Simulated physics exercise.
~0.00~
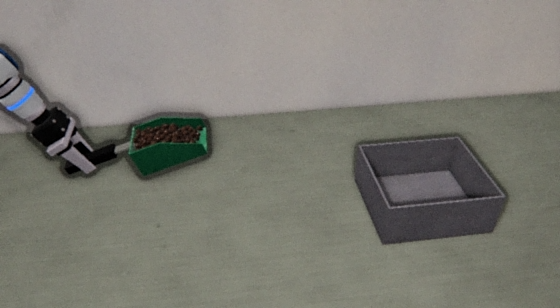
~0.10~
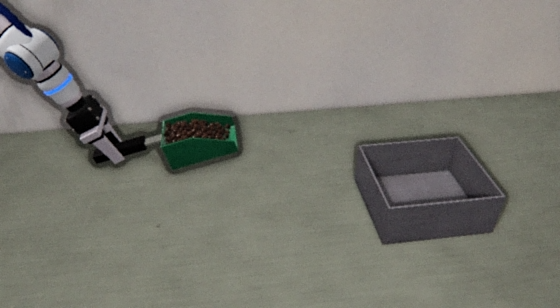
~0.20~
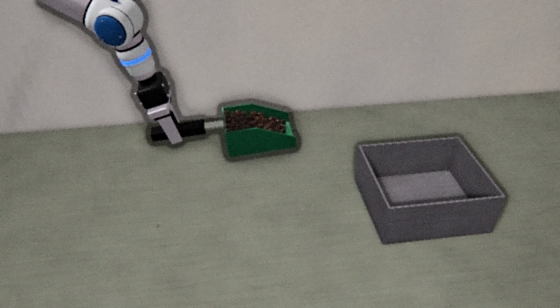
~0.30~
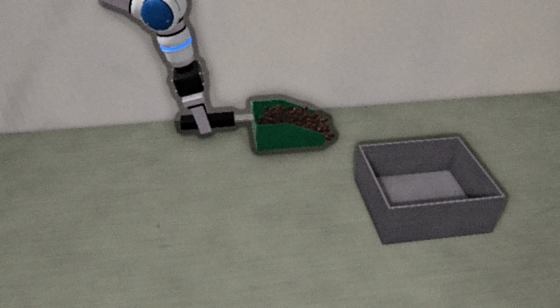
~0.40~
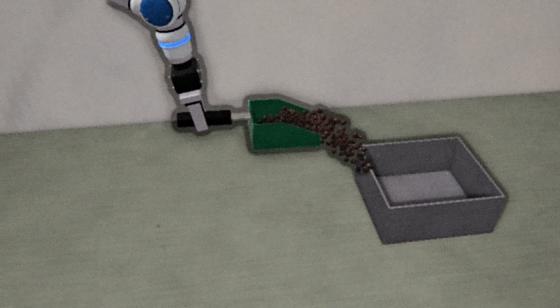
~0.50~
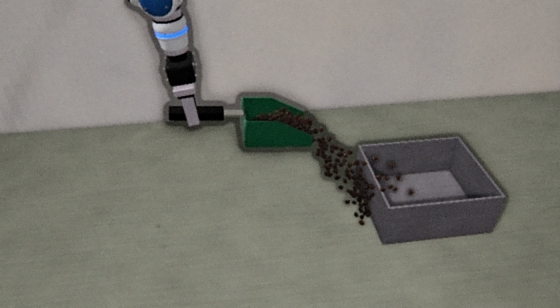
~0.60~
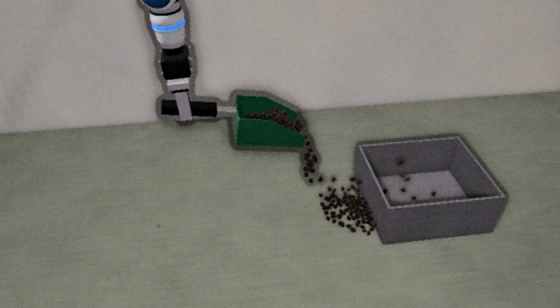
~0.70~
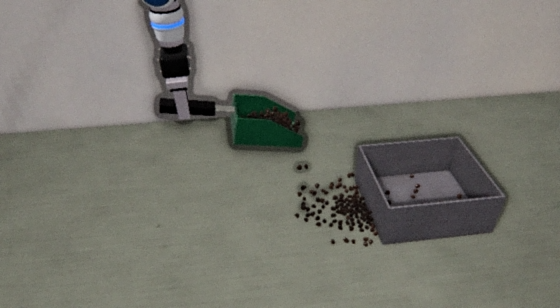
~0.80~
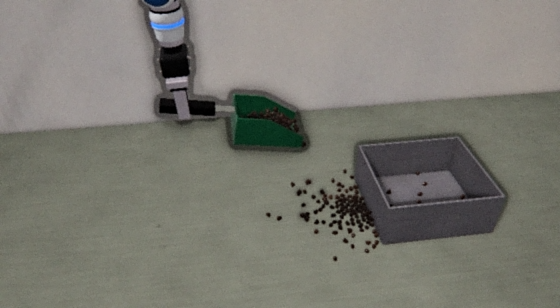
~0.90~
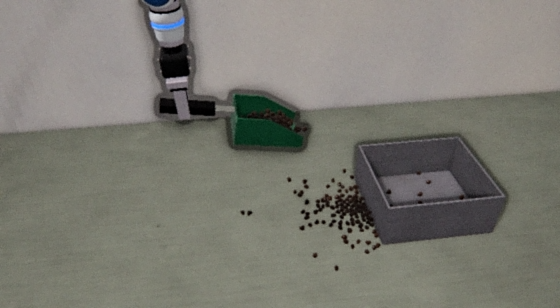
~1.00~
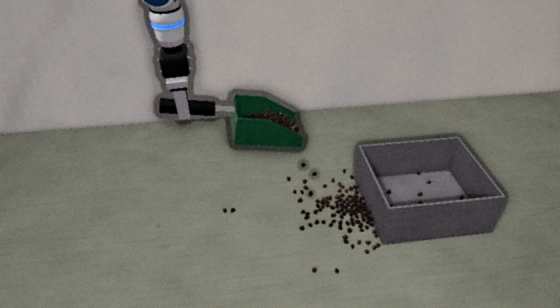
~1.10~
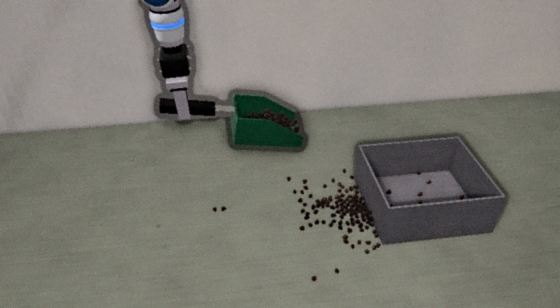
On a table top, a robot arm tips beans from a scoop, mostly missing the bin.
